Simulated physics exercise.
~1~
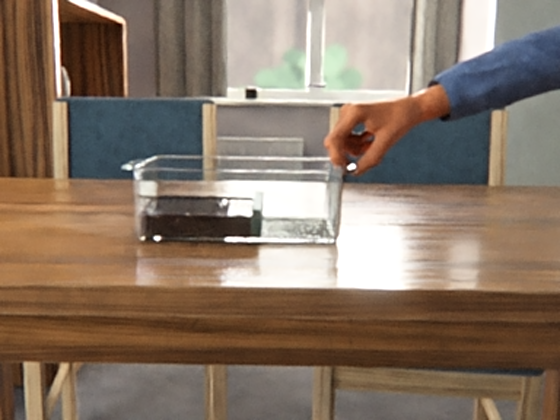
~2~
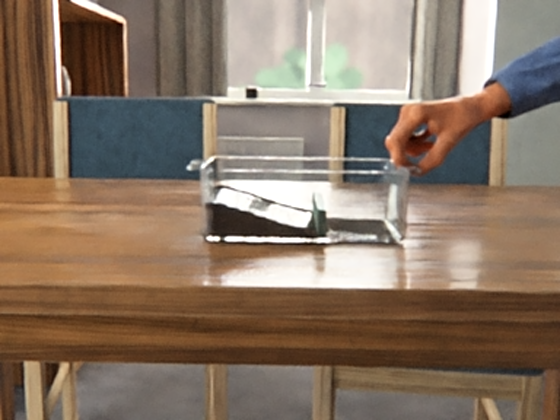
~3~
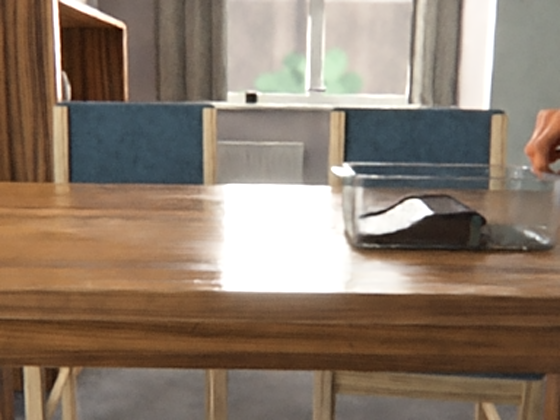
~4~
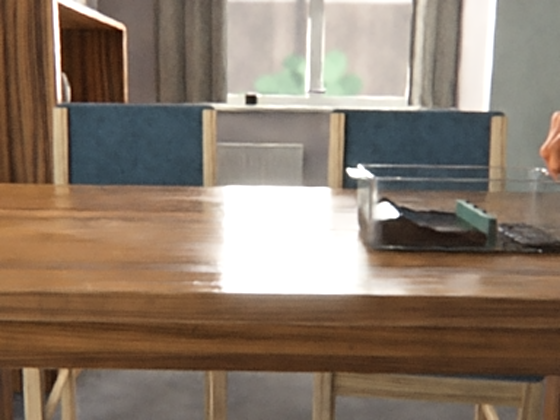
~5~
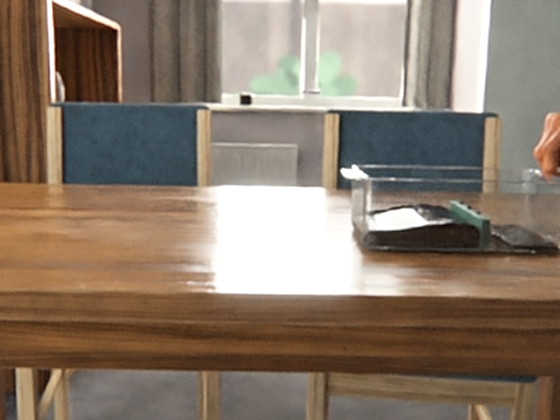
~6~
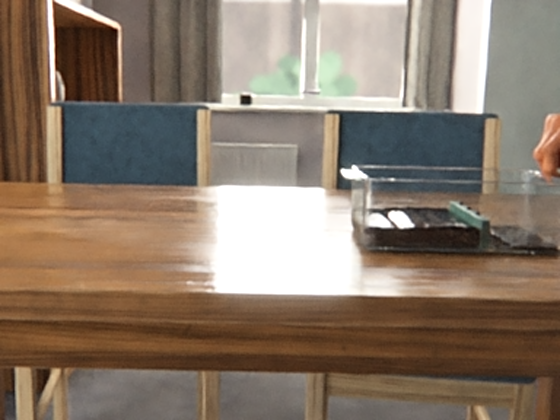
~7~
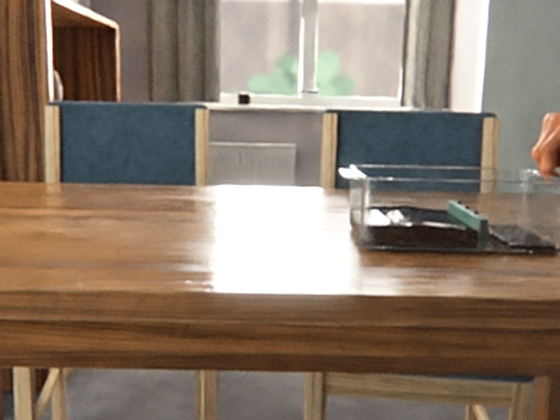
A hand pulled a clear box of dark liquid to the right across a wooden table, and the liquid sloshed about, some slipping past the divider. The box stopped, and the liquid settled with most still on the left side.
